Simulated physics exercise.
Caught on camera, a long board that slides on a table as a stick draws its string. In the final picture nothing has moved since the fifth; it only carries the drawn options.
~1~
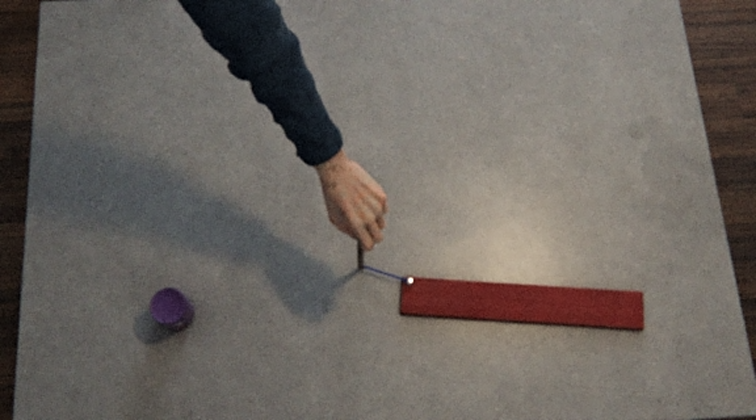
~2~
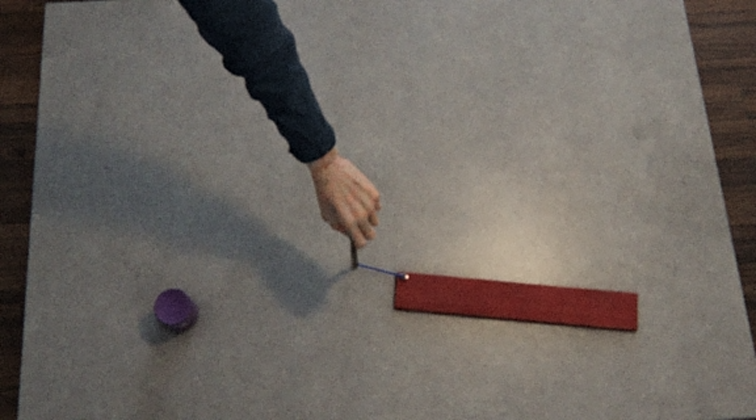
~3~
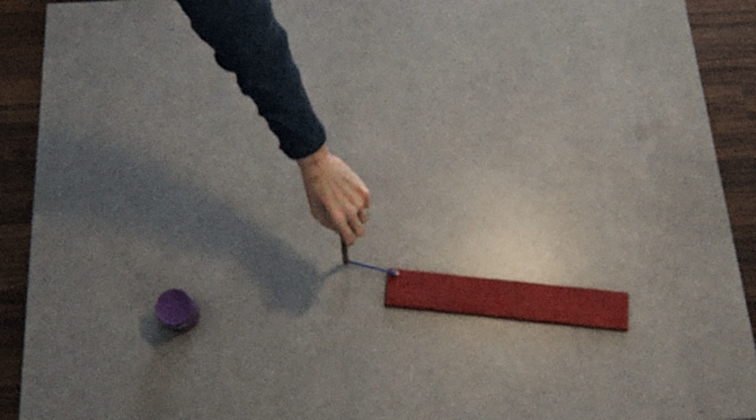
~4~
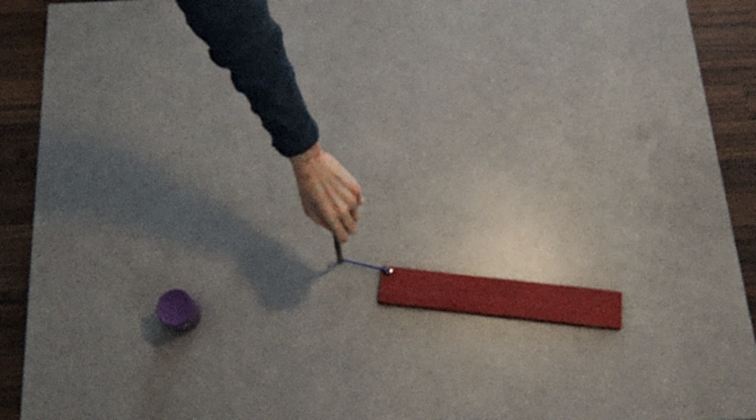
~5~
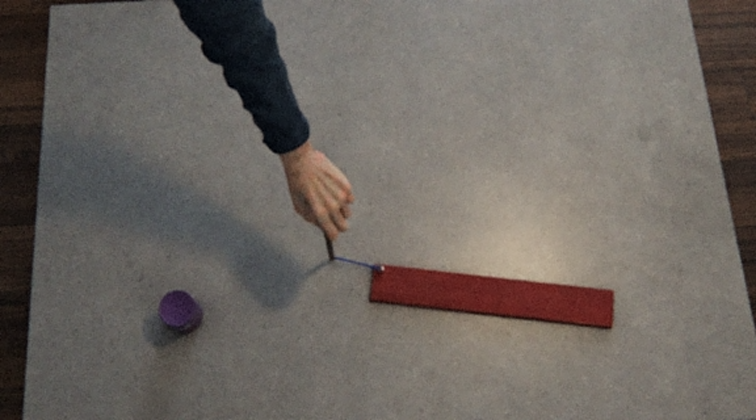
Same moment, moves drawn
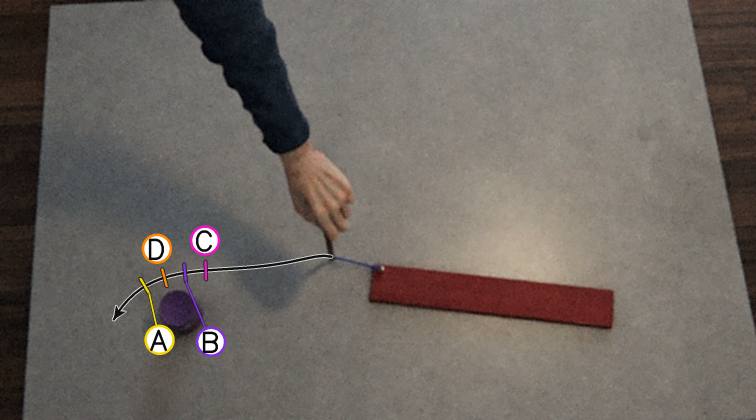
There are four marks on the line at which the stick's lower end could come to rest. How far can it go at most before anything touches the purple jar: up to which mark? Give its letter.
Up to mark D.
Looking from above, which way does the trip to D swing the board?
For that mark, anticlockwise.
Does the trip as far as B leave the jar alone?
Yes.
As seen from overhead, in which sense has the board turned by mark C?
For that mark, anticlockwise.
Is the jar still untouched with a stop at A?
No.
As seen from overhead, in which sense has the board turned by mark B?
Anticlockwise.
On the copy, A at (145, 287); B at (185, 273); C at (206, 270); D at (164, 278); the route from (332, 257) via (216, 270) to (114, 320).
On D. First, foot of the stick (273, 265), middle of the board (436, 287).
Then, foot of the stick (214, 270), middle of the board (378, 283).
Finally, foot of the stick (165, 278), middle of the board (330, 282); nothing has been touched.
By contrast, A is too far, the jar has been hit; B is safe but short; C is safe but short.
